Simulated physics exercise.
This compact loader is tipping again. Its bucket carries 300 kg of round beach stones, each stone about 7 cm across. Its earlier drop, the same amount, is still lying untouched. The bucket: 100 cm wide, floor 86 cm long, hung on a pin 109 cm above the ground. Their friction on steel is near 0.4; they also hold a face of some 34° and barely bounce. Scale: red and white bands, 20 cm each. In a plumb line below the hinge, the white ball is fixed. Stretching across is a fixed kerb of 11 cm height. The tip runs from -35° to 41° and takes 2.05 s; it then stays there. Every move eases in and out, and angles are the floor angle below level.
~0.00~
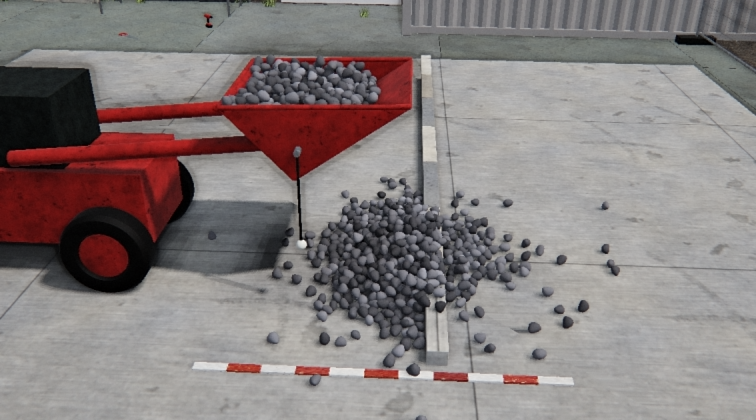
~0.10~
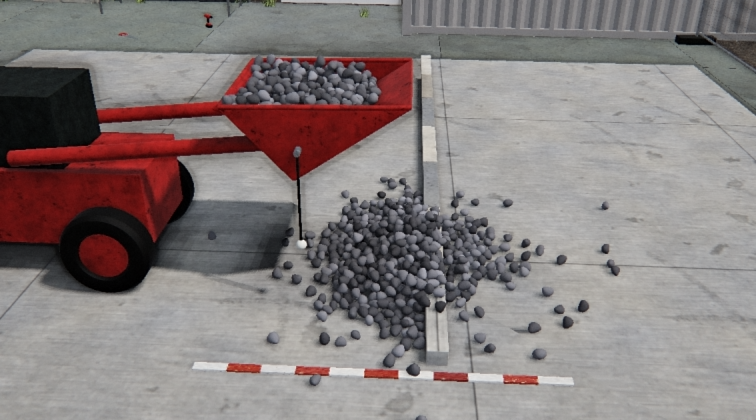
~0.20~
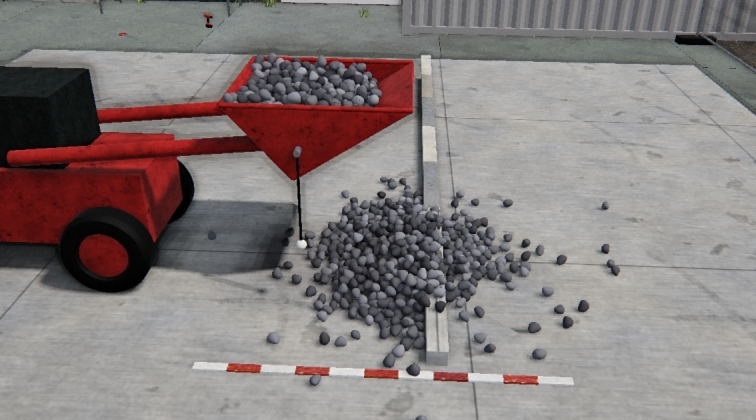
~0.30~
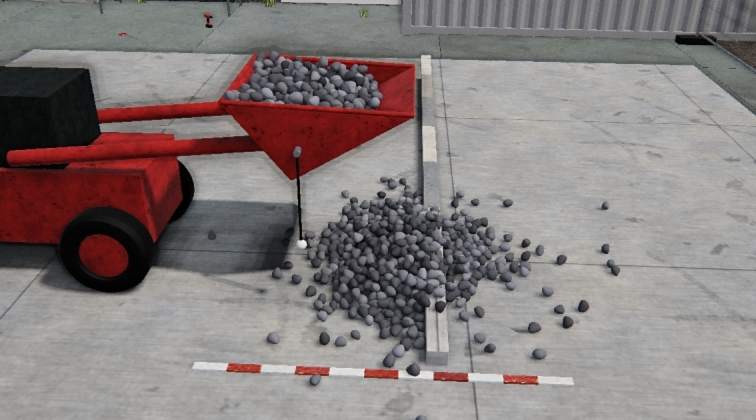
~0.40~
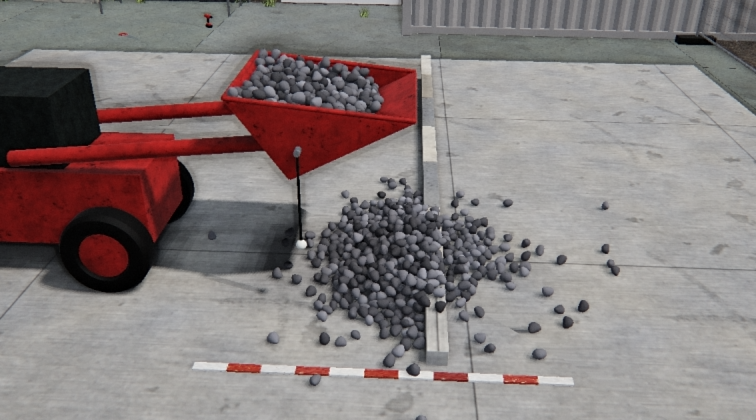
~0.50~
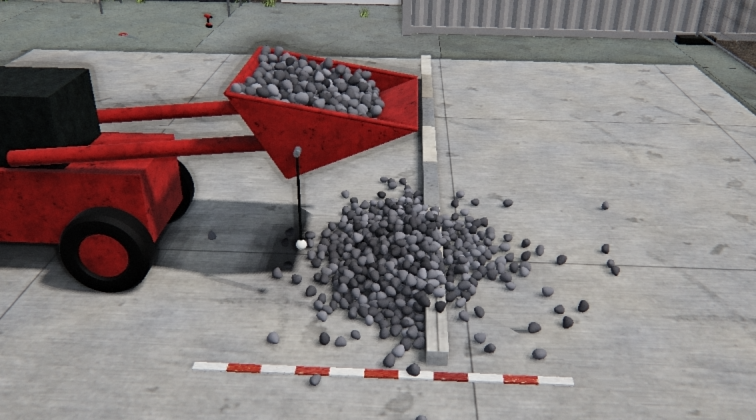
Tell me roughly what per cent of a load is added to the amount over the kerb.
Roughly 62 per cent of a load is added.
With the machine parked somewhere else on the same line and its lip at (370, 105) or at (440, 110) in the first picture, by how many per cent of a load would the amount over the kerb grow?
20 % and 85 %.
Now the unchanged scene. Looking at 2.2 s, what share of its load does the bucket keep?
Roughly 10 per cent remains inside.
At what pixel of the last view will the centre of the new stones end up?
Roughly pixel (454, 248) in the last view.
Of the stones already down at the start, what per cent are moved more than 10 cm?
I'd say roughly 20 per cent of them.
After 1.5 s the floor is at 29°; in per cent of one load, 87 in the bucket, 95 on this side of the kerb, 18 over the kerb; the foremost stones are at (590, 270).
After 2.2 s the floor is at 41°; in per cent of one load, 10 in the bucket, 133 on this side of the kerb, 57 over the kerb; the foremost stones are at (587, 256).
After 2.5 s the floor is at 41°; in per cent of one load, 0 in the bucket, 125 on this side of the kerb, 75 over the kerb; the foremost stones are at (603, 248).
After 5.0 s the floor is at 41°; in per cent of one load, 0 in the bucket, 121 on this side of the kerb, 79 over the kerb; the foremost stones are at (613, 248). Net gain over the kerb, 62.
